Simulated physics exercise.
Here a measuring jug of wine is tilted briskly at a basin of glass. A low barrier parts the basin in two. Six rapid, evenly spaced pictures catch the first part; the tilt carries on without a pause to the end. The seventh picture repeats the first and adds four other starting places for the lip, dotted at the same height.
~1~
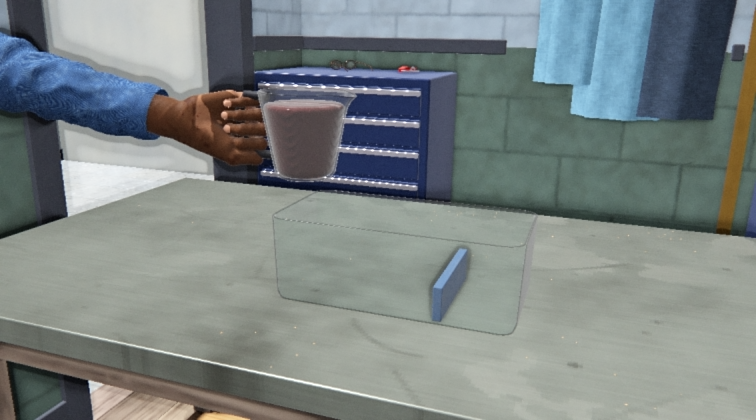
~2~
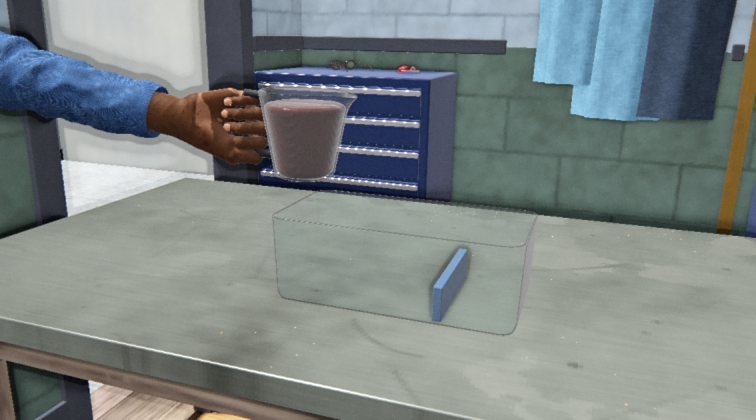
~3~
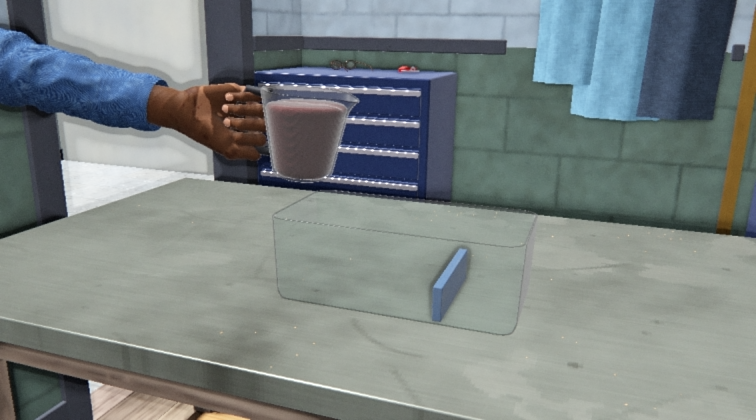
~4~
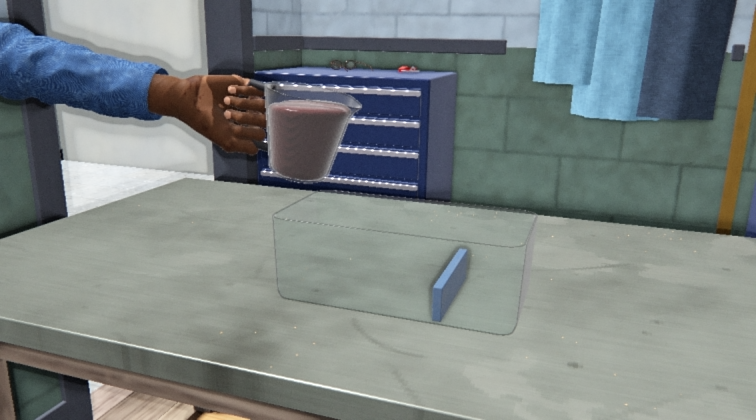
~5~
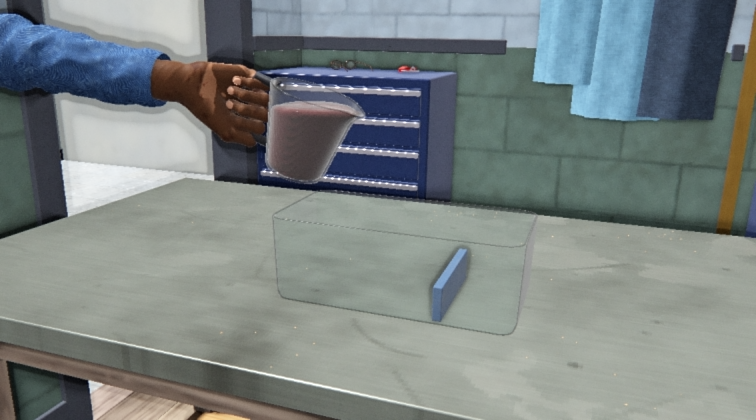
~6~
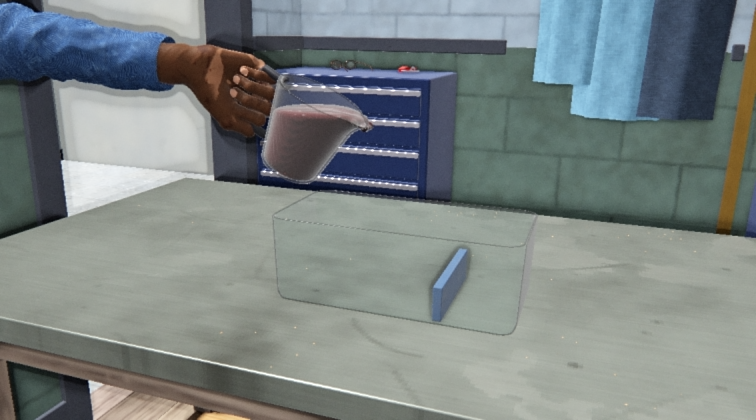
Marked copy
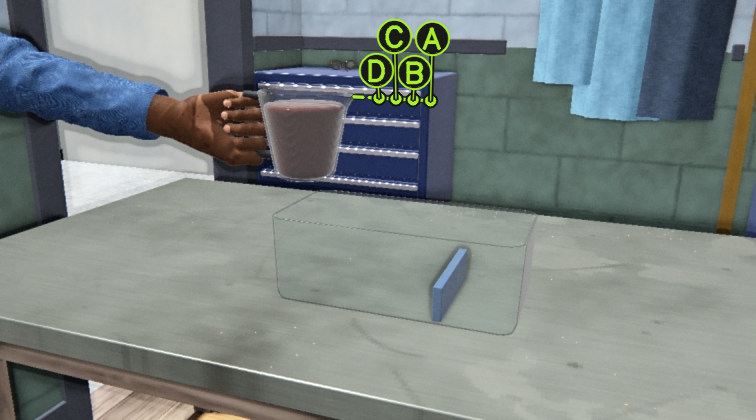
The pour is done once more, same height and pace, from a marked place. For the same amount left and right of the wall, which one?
The best place is B.
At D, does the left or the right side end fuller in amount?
More ends on the left.
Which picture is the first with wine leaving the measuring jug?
In picture 6.
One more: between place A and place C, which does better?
Here it is place A.
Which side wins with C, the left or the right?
The left one.
In lime, A at (430, 100); B at (413, 99); C at (395, 99); D at (379, 98).
With A, about 24 % ends left of the wall and 75 % right of it.
With B, about 52 % ends left of the wall and 47 % right of it.
With C, about 83 % ends left of the wall and 16 % right of it.
With D, about 93 % ends left of the wall and 5 % right of it.
